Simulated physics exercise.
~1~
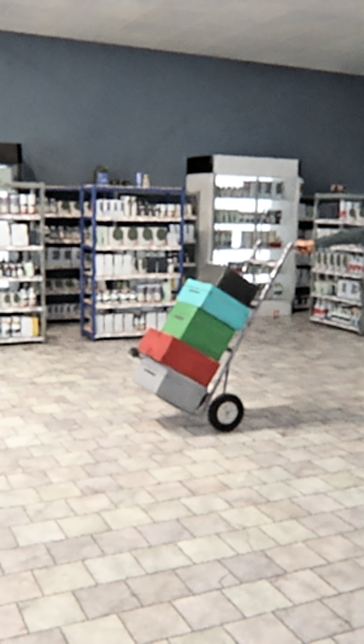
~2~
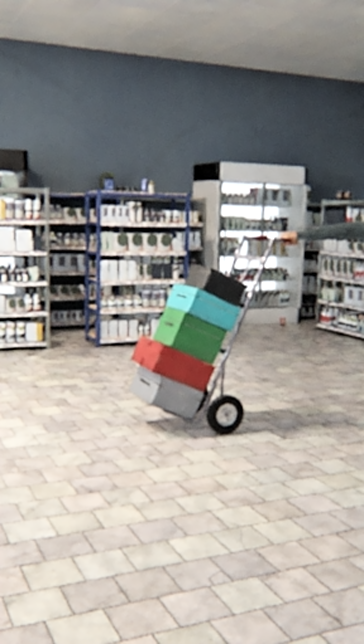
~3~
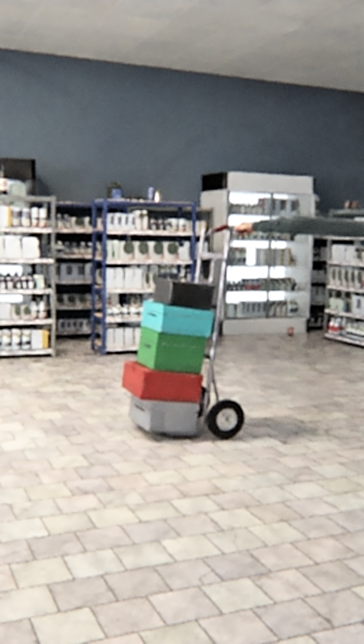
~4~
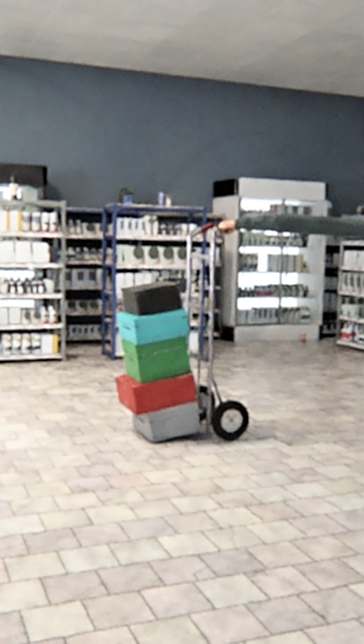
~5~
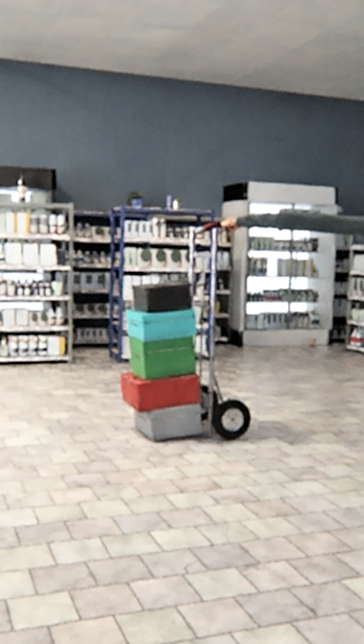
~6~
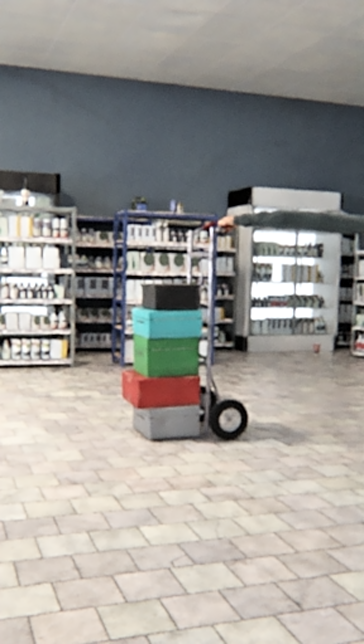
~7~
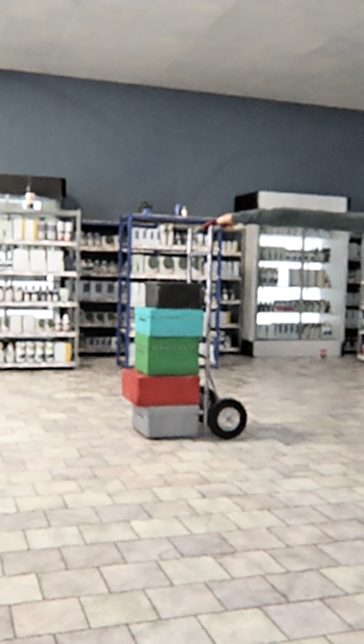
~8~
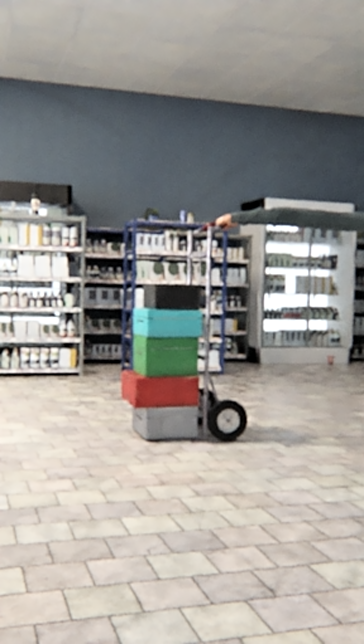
In a shop, a tilted hand truck swings upright, its five stacked boxes staying aboard.
